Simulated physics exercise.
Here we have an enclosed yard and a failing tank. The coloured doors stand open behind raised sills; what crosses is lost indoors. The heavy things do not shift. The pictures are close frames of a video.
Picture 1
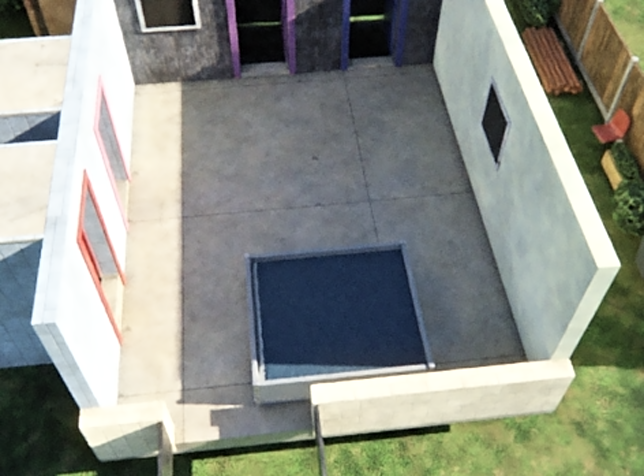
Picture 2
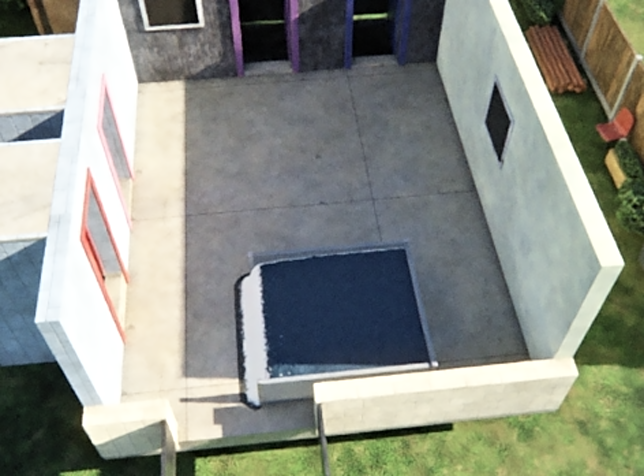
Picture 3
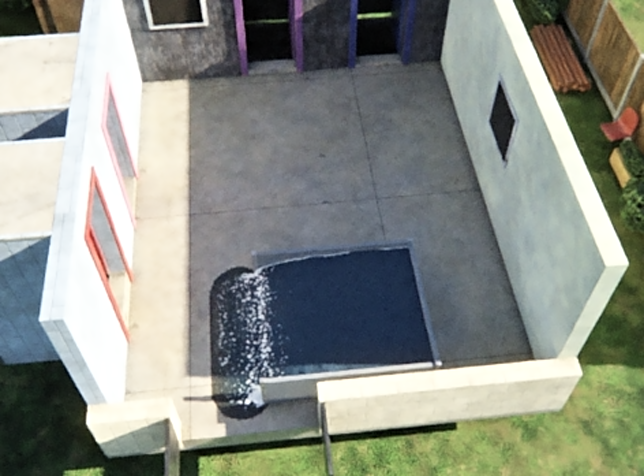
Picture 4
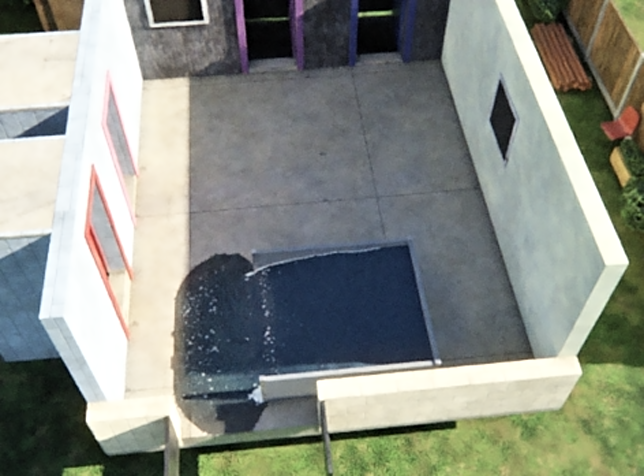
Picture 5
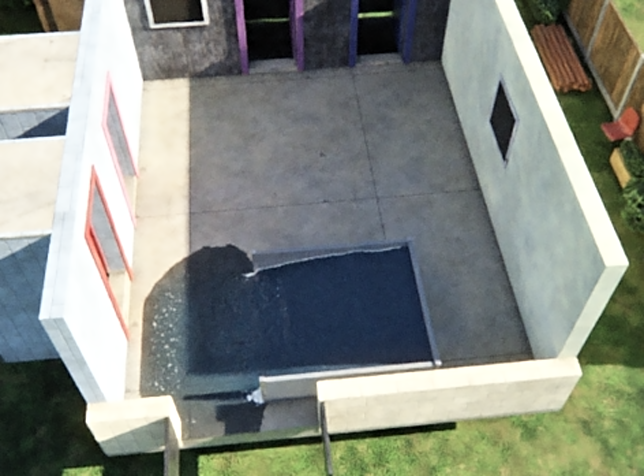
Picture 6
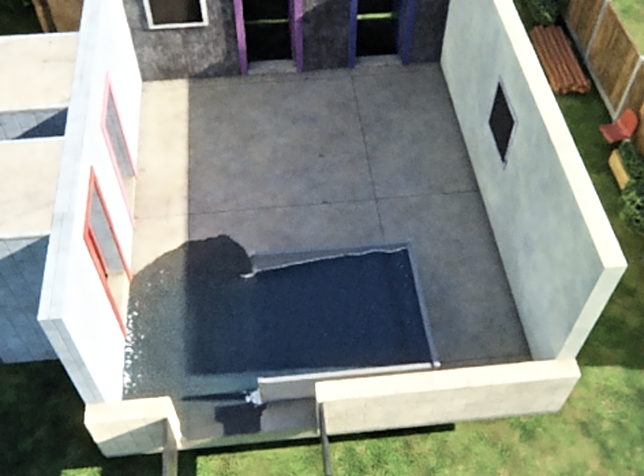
Water pours from the left side of the open tank and spreads left across the yard.
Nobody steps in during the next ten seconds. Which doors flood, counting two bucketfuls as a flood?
One by one: The blue door stays under that; the pink door stays under that; the red door stays under that; the purple door stays under that.
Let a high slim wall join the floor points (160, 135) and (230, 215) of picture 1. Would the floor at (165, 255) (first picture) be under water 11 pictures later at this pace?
Verdict: Awash.
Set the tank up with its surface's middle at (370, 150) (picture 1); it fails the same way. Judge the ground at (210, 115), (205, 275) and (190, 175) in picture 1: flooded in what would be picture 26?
As listed: Wet, covered, flooded.
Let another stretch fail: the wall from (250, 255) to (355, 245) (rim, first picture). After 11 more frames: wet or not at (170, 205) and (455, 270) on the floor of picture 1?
In turn: Under water, free of water.
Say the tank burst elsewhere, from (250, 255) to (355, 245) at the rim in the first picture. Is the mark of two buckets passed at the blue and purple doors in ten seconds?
In short: The blue door passes that mark; the purple door lets more in.
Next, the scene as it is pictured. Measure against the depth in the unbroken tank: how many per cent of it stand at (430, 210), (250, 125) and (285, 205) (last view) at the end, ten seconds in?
Roughly 8, 10 and 4 per cent, in turn.
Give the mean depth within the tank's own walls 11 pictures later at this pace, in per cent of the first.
About 40 per cent.
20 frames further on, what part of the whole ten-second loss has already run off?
About 40 per cent.
A moment on, water covers 20 % of the floor; the blue door not reached, the pink door not reached, the red door wet at the sill, nothing in, the purple door not reached.
Next, water covers 20 % of the floor; the blue door not reached, the pink door wet at the sill, nothing in, the red door wet at the sill, nothing in, the purple door not reached.
Then, water covers 40 % of the floor; the blue door not reached, the pink door wet at the sill, nothing in, the red door wet at the sill, nothing in, the purple door not reached.
Later, water covers 60 % of the floor; the blue door wet at the sill, nothing in, the pink door under two buckets in, the red door wet at the sill, nothing in, the purple door under two buckets in.
In the end, water covers 85 % of the floor; the blue door under two buckets in, the pink door under two buckets in, the red door wet at the sill, nothing in, the purple door under two buckets in.
